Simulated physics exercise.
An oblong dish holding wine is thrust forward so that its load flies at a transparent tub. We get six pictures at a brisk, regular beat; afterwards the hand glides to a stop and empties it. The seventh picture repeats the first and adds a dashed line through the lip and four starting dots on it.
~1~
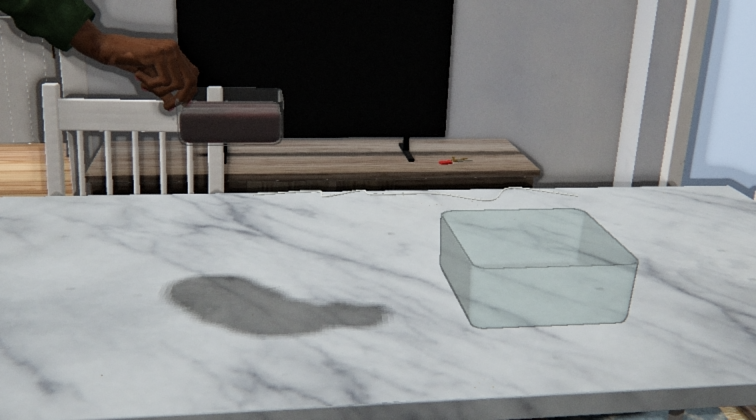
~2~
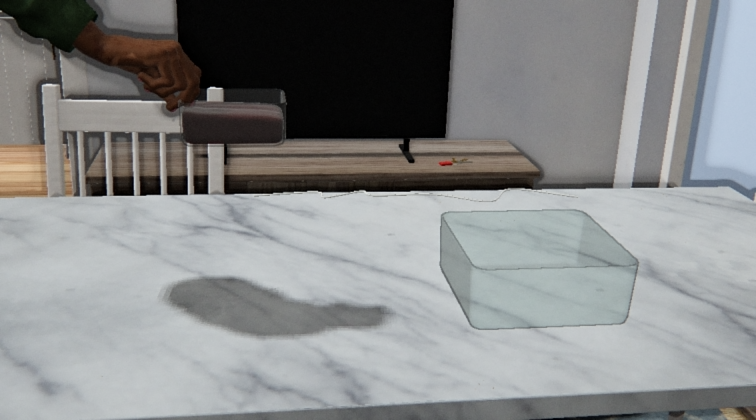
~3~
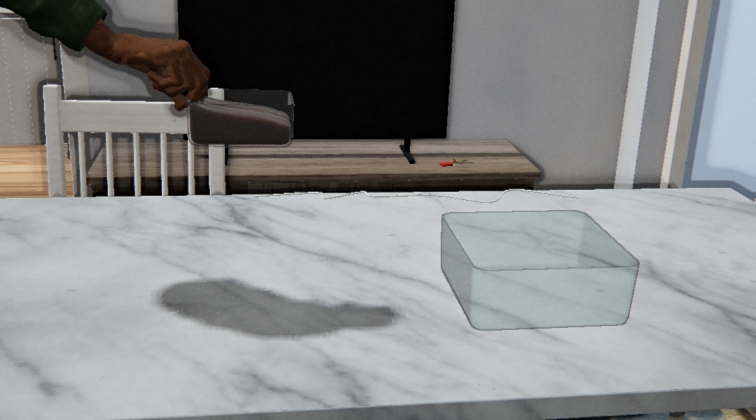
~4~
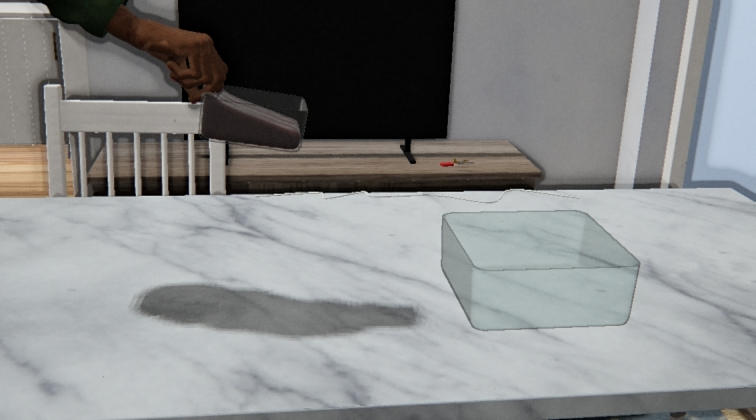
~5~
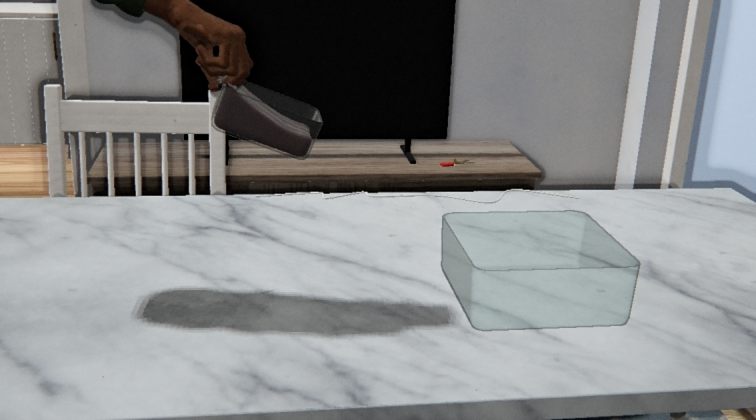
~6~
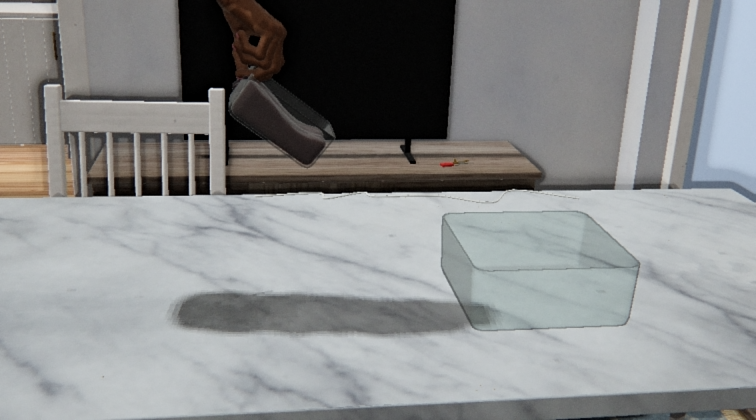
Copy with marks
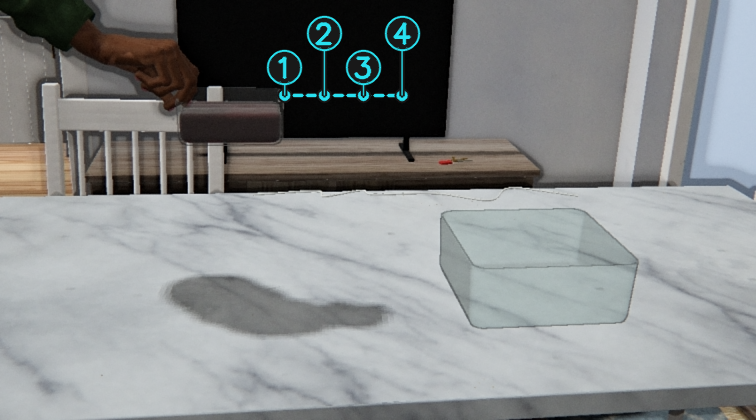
A dark hand held an oblong dish of wine level above a marble table, then moved it right and tipped it steeply toward a clear, empty tub, while its shadow slid across the tabletop.
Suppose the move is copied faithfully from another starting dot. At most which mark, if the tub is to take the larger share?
Place 2 just does it.
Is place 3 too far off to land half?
No, that is safe.
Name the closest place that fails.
The answer is 1.
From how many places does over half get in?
Three of them.
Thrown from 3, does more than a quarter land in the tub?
Yes, clearly.
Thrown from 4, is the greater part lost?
No, that is safe.
In cyan, 1 at (284, 95); 2 at (324, 95); 3 at (363, 95); 4 at (402, 95).
Choosing 1, about 21 % lands in the tub, 75 % falls short and 4 % goes beside or beyond.
Choosing 2, about 65 % lands in the tub, 25 % falls short and 10 % goes beside or beyond.
Choosing 3, about 77 % lands in the tub, 10 % falls short and 13 % goes beside or beyond.
Choosing 4, about 89 % lands in the tub, 6 % falls short and 5 % goes beside or beyond.
